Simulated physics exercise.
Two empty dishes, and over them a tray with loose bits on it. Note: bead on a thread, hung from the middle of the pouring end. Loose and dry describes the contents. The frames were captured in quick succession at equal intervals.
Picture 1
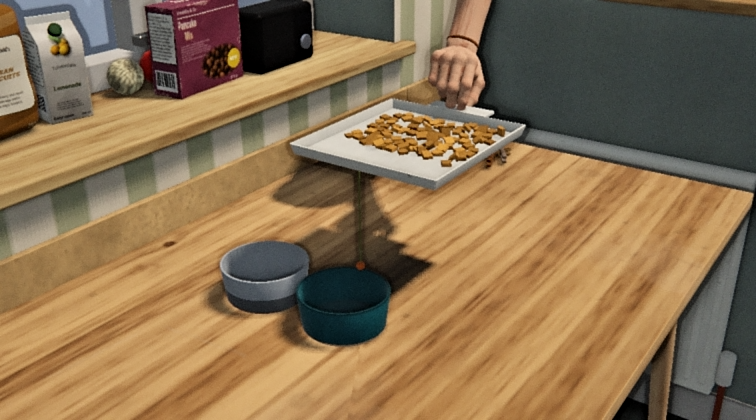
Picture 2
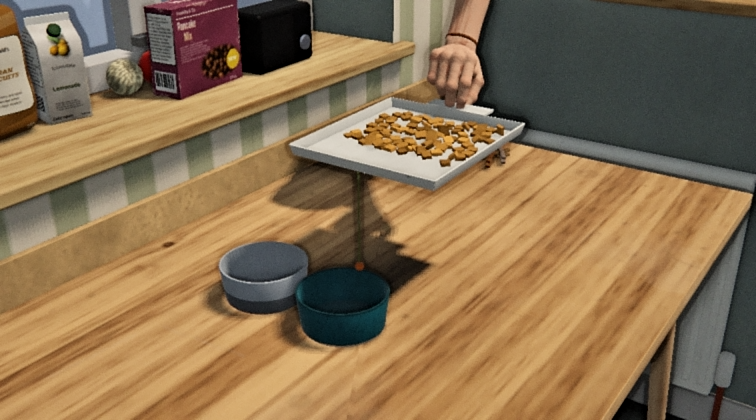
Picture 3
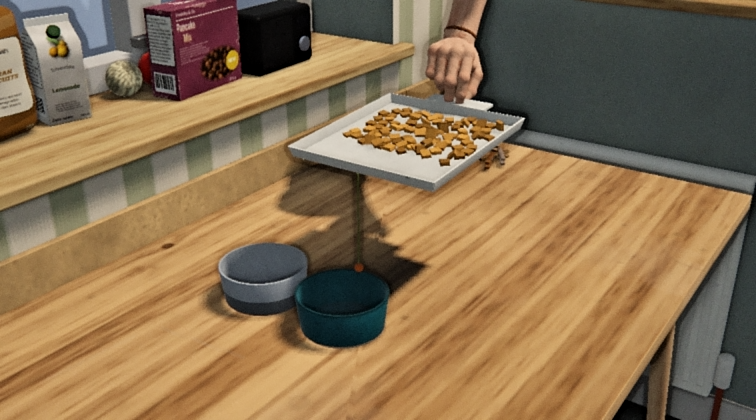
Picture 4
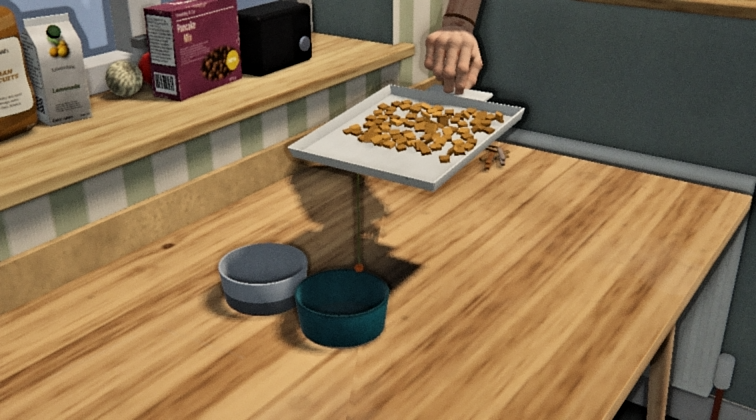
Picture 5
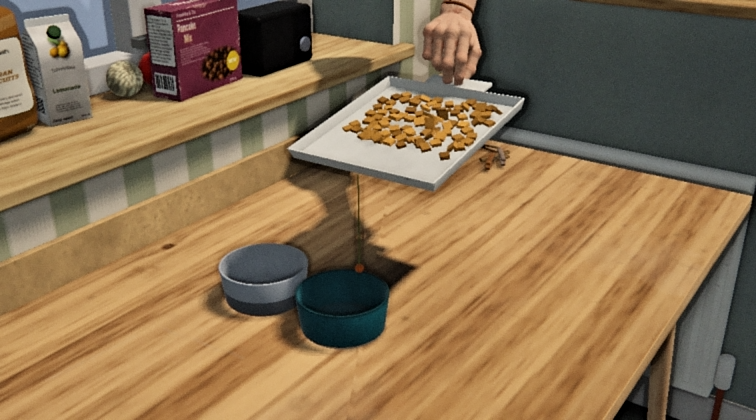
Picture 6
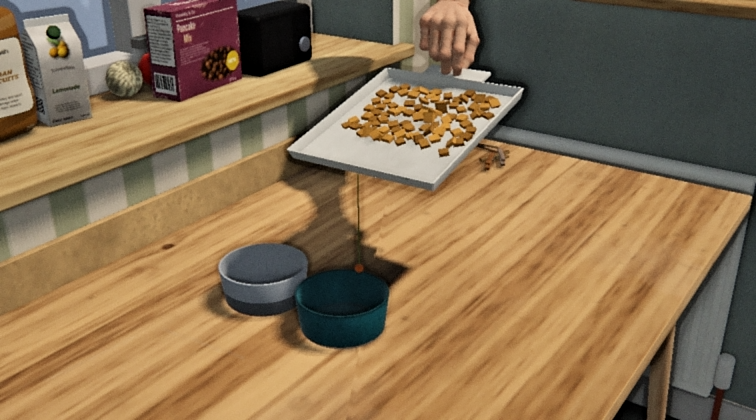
We see a hand holding a tray of small brown cereal squares above two empty bowls on a wooden table, a bead hanging beneath it; the hand then raises the far end slightly, gradually tilting the tray toward the viewer.
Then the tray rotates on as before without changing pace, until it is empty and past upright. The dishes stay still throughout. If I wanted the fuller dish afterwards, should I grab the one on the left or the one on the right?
Grab the right one.
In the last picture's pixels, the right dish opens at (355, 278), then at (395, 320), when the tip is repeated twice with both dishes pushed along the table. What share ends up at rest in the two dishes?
Roughly 40 %, then roughly 80 %.
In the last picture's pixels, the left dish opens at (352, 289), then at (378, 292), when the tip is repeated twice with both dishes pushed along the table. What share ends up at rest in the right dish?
First try: Roughly 10 per cent; second try: Roughly 0 per cent.
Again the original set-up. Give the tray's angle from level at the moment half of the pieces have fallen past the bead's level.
Around 110° at that moment.
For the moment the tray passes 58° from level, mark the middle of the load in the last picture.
Around (355, 146).
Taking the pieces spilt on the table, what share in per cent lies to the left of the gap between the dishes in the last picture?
Near 30 per cent.
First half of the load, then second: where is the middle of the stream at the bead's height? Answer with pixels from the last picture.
At about (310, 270), then at (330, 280).
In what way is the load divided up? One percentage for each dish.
The left dish has 20 per cent, the right dish has 50.
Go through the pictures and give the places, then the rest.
In the first frame, corners of the pouring end at (294, 143) and (435, 179), level; middle of the load at (421, 136), cereal squares; left dish at (236, 293); right dish at (315, 324); bead on its thread at (361, 266).
In the second frame, corners of the pouring end at (293, 144) and (434, 179), level; middle of the load at (420, 135).
In the third frame, corners of the pouring end at (293, 146) and (433, 180), tipped barely, level across its low end; middle of the load at (420, 133).
In the fourth frame, corners of the pouring end at (292, 147) and (433, 181), tipped a little, level across its low end; middle of the load at (419, 128).
In the fifth frame, corners of the pouring end at (292, 148) and (433, 181), tipped a little, level across its low end; middle of the load at (419, 122).
In the sixth frame, corners of the pouring end at (292, 148) and (432, 181), tipped a little, level across its low end; middle of the load at (418, 117); left dish at (234, 295); right dish at (314, 327).
Soon, tray tipped steeply; nearly all on the tray; a stray few in the air.
A while on, tray tipped right over; most on the tray; a stray few in the right dish; a small part outside both; a stray few in the air.
Towards the end, tray tipped past a quarter turn; about half in the right dish; about a quarter in the left dish; about a quarter outside both.
Finally, tray tipped past a quarter turn; about half in the right dish; about a quarter in the left dish; about a quarter outside both.
